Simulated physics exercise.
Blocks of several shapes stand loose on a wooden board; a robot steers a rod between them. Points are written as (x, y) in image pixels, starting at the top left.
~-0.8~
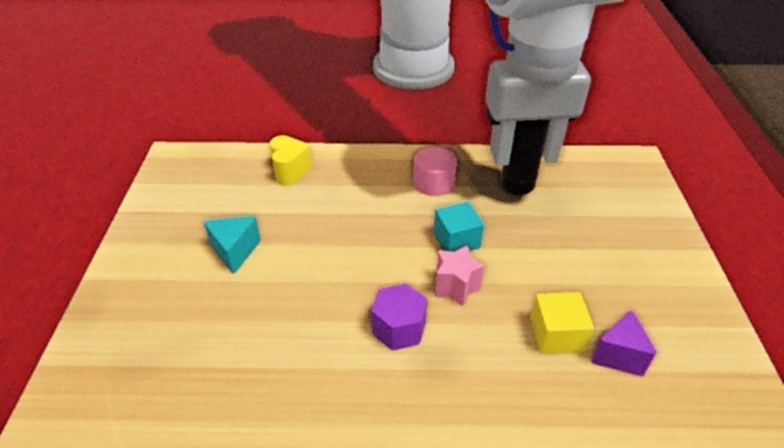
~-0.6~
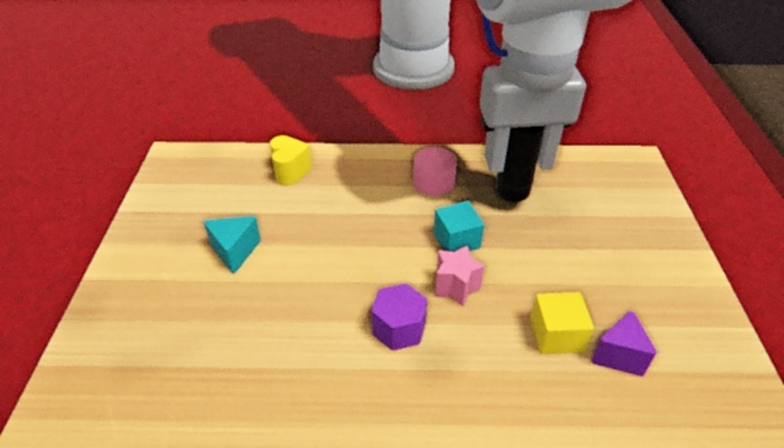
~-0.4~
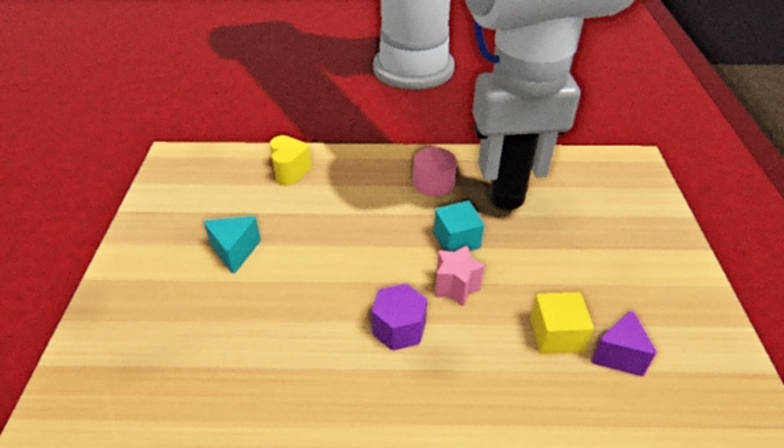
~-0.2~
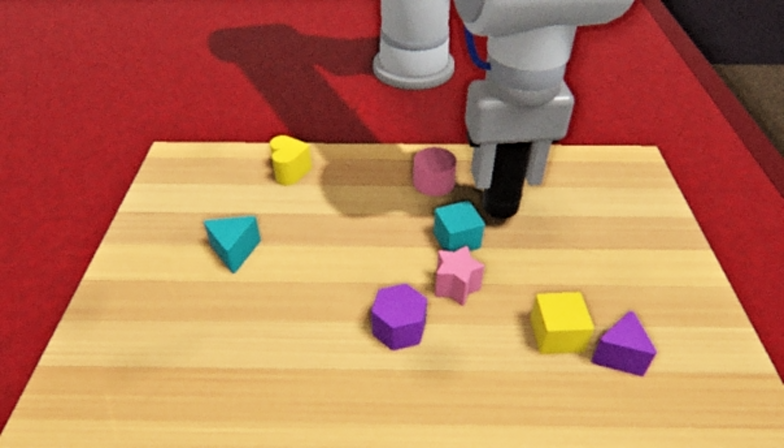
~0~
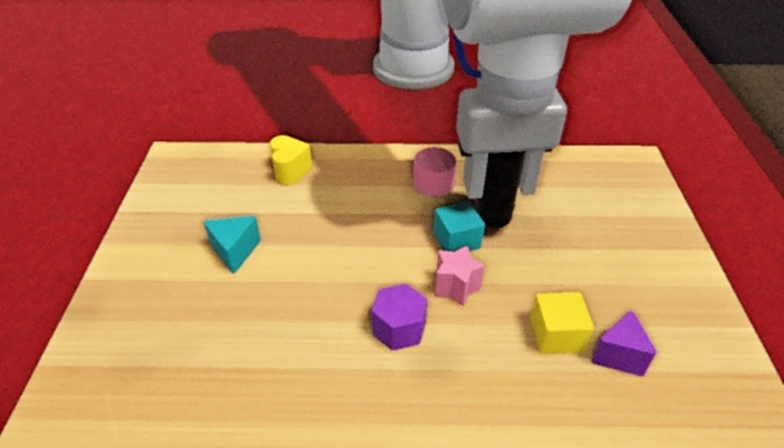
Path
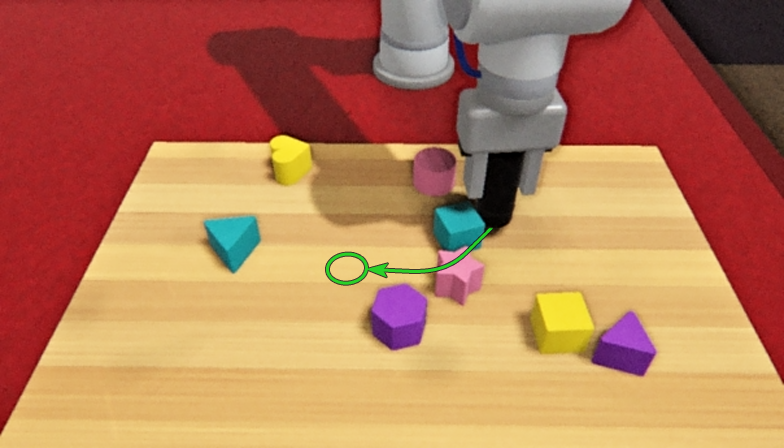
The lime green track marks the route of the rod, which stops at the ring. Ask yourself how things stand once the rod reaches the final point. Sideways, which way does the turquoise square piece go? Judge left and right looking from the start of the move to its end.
To the path's right.
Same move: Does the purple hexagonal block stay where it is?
Yes, it checks out.
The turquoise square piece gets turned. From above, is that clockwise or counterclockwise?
From the top: Clockwise.
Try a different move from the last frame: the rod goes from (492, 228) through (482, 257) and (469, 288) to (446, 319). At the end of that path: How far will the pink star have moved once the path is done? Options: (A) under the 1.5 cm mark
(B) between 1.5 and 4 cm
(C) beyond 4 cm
The answer is C.
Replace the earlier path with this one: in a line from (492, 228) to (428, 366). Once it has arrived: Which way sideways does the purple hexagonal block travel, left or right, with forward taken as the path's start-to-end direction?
Shifted right.
The drawn path runs from (492, 228) through (459, 259) and (406, 271) to (347, 268).
The first path, step by step. One third of the way, rod (459, 249); pink star (457, 267); turquoise square piece (420, 234), turned 35° clockwise.
Two thirds of the way, rod (405, 260); pink star (453, 272), turned 15° anticlockwise; turquoise square piece (366, 237), turned 55° clockwise.
At the end, rod (346, 257); purple hexagonal block not moved; pink star (453, 272), turned 15° anticlockwise; turquoise square piece (310, 231), turned 60° clockwise.
